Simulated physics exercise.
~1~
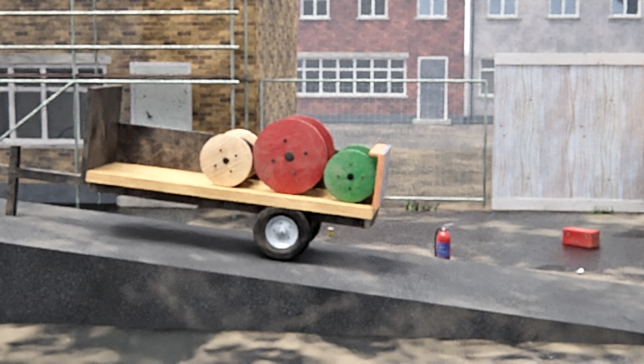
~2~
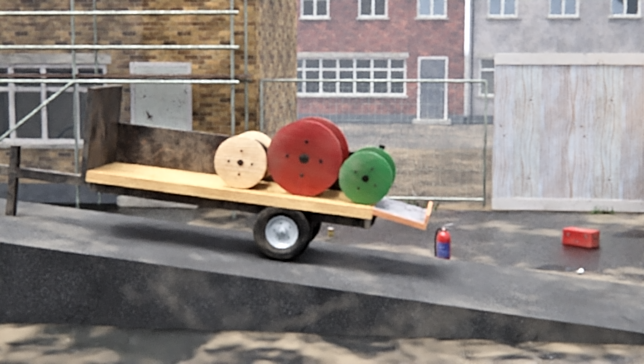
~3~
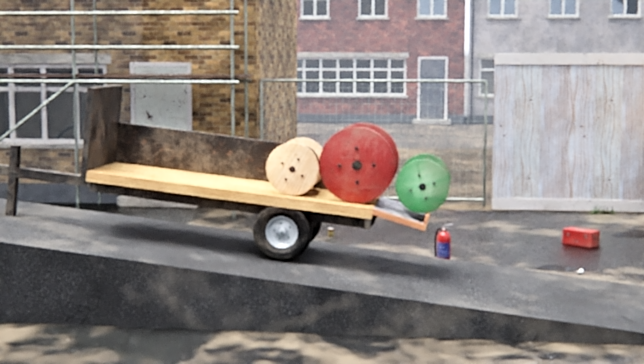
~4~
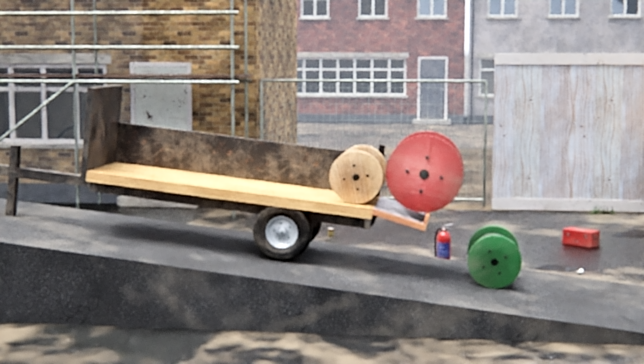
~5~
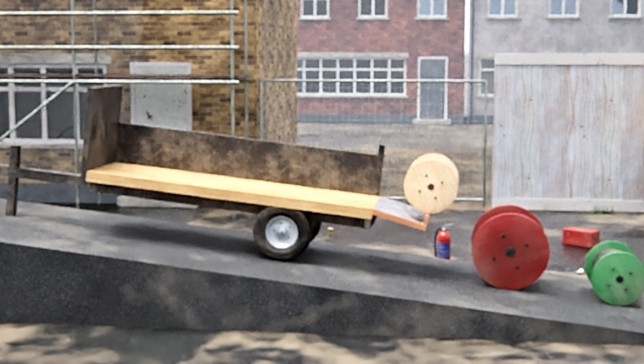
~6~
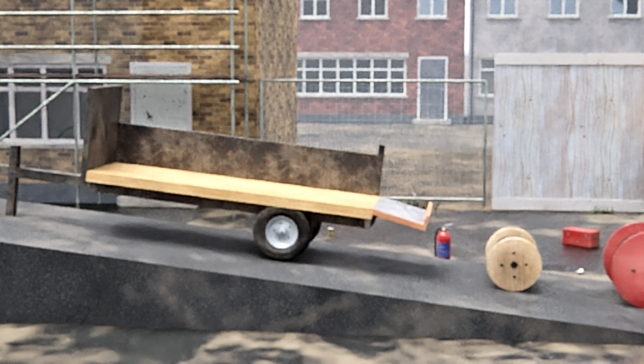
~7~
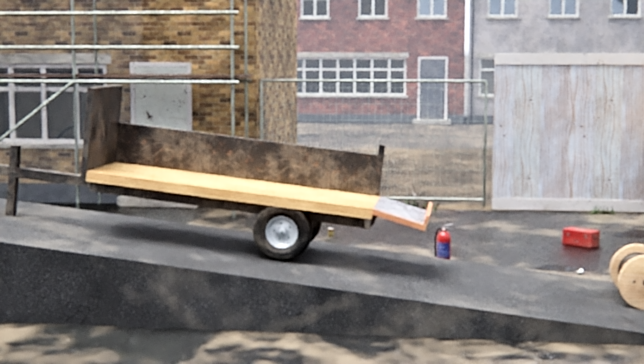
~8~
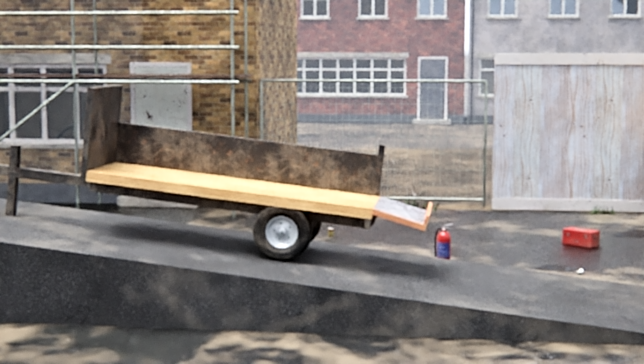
On a sloping yard, three reels roll off a trailer's lowered tailgate and out of view.
